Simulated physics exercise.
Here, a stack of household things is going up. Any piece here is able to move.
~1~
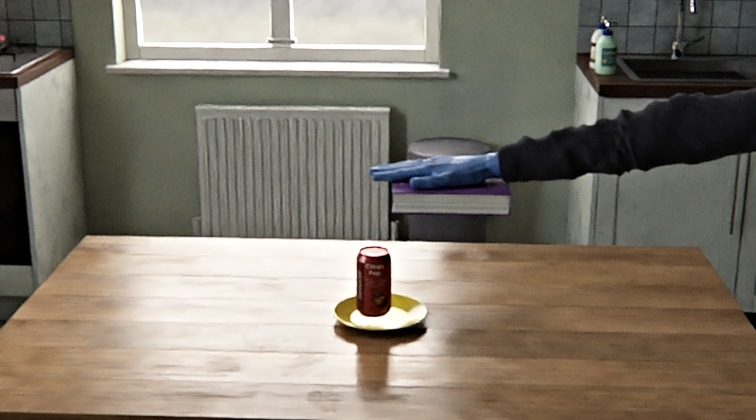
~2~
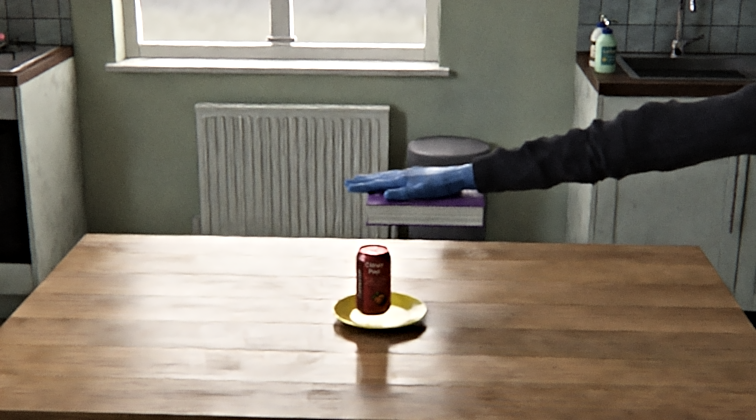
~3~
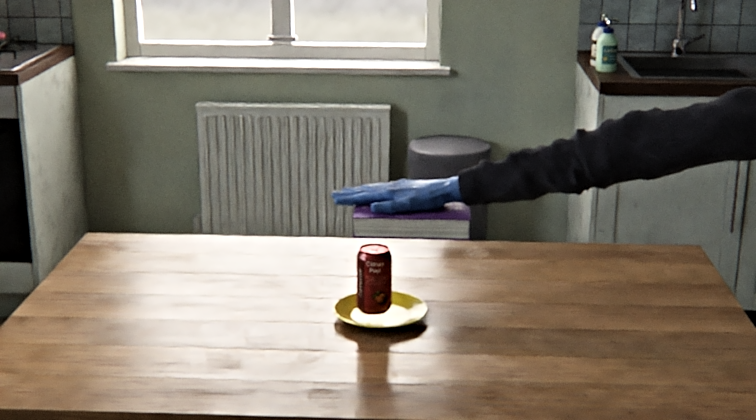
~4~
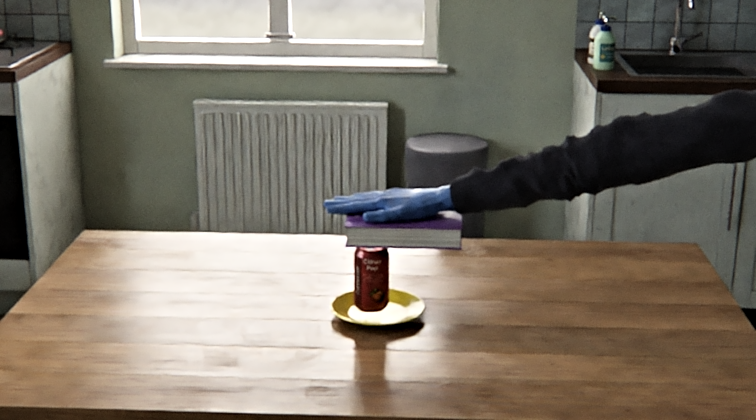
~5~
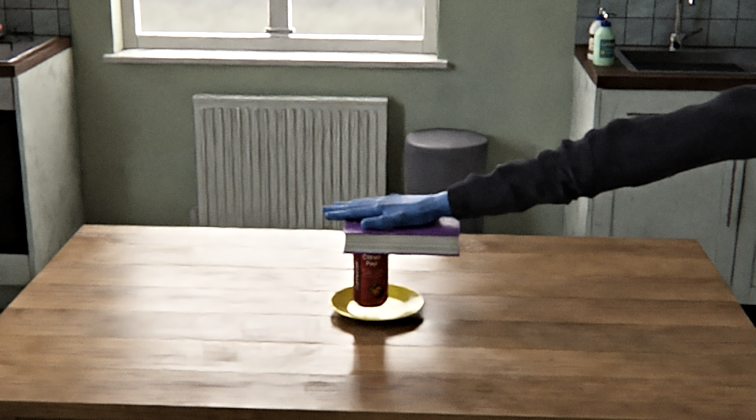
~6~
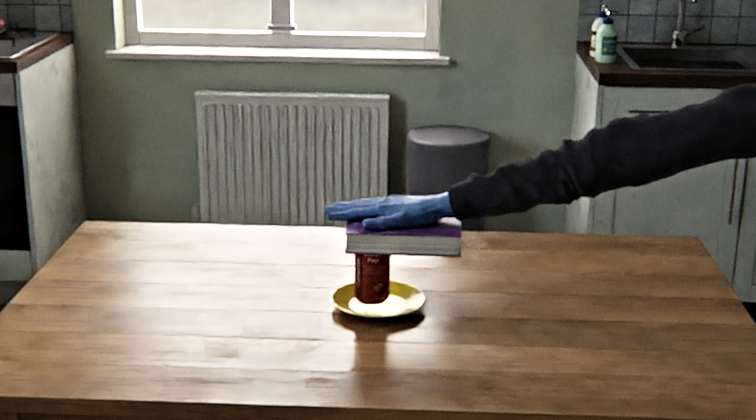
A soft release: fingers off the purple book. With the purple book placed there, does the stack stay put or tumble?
It doesn't stay upright.
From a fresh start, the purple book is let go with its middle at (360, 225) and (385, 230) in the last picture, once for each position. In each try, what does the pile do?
Case A: It does not fall; case B: It does not fall.
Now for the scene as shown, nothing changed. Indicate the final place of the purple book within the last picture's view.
The object winds up at approximately (409, 289).
Then, 0.30 s on from there, purple book now fallen.
Then, 0.60 s on from there, red can turned 4° from how it was put; yellow plate shifted a little.
Then, 0.80 s on from there, red can turned 25° from how it was put; yellow plate shifted a little.
Then, 1.00 s on from there, red can now fallen; yellow plate shifted a little.
In the end, fallen, red can and purple book; yellow plate unmoved. At the end, from the last picture's camera, purple book near (409, 289). The pile gives way.
